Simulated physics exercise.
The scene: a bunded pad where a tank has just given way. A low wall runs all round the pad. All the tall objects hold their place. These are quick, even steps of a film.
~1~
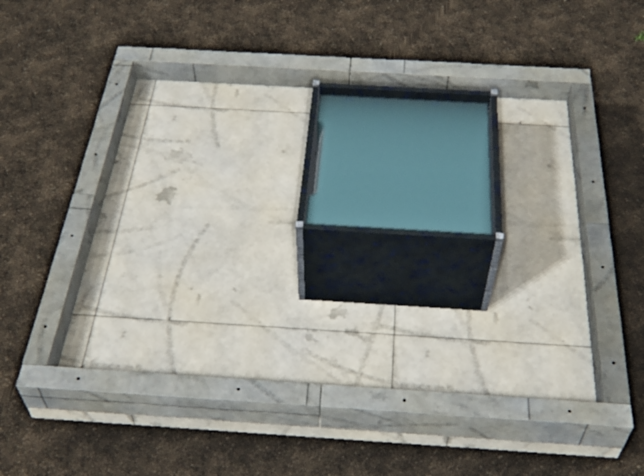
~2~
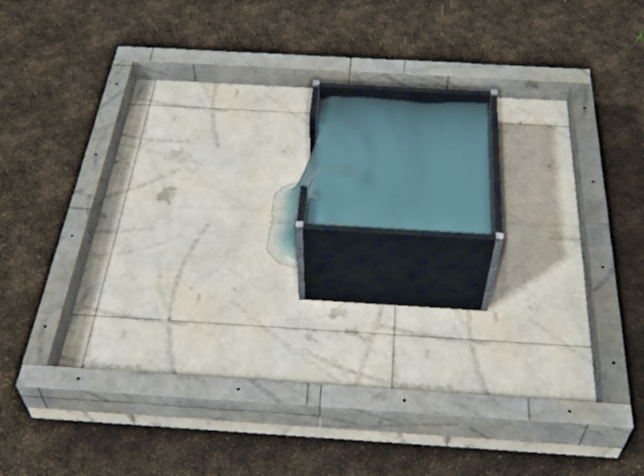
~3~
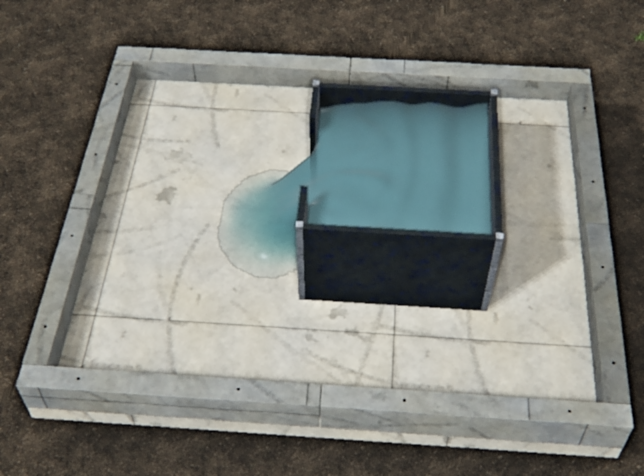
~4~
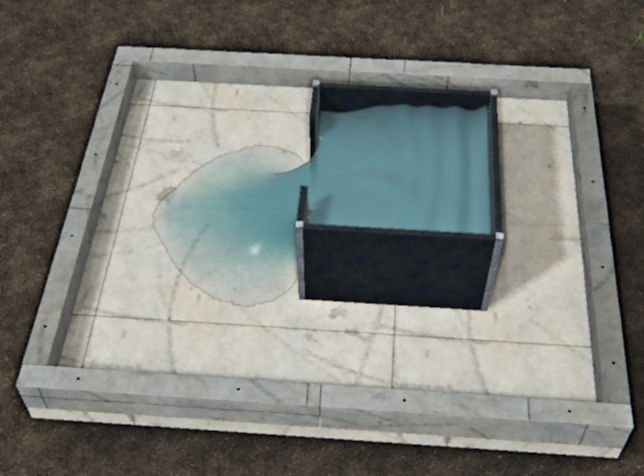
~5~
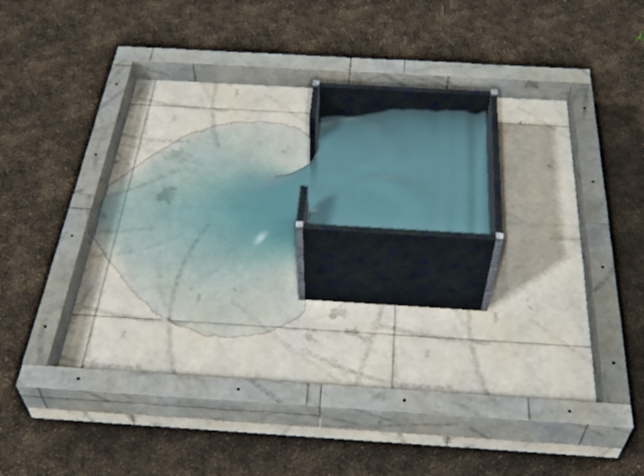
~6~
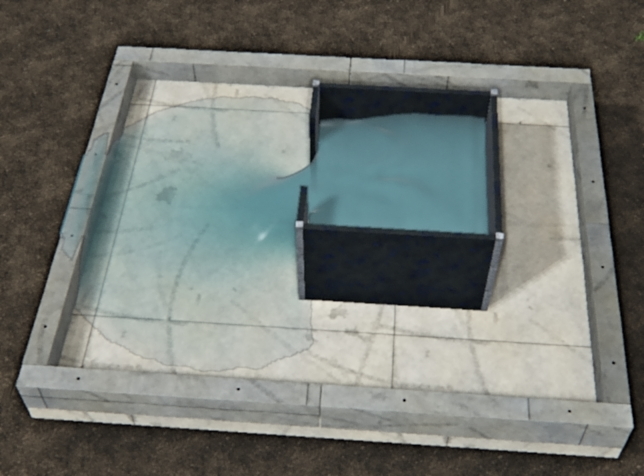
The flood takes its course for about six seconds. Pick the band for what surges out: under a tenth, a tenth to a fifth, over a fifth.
Over the wall goes between a tenth and a fifth.
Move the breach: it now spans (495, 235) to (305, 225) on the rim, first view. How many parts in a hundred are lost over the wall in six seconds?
Roughly 32 per cent.
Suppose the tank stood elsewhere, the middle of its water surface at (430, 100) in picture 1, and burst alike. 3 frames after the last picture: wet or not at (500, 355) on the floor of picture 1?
At that place: Free of water.
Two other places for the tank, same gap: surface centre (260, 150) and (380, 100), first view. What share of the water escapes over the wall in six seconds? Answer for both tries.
Near 26 and 14 in a hundred.
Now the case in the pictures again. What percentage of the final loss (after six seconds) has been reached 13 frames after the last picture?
Close to 85 %.
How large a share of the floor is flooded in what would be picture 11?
I make it 55 per cent.
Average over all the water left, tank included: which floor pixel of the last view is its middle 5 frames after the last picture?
Around (294, 224).
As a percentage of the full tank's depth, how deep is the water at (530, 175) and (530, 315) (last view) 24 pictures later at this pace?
In turn 4 and 4 in a hundred.
A moment on, water covers 50 % of the floor; the low wall has let 0 % over.
Next, water covers 50 % of the floor; the low wall has let 2 % over.
Then, water covers 55 % of the floor; the low wall has let 11 % over.
Later, water covers 80 % of the floor; the low wall has let 12 % over.
In the end, water covers 85 % of the floor; the low wall has let 12 % over.
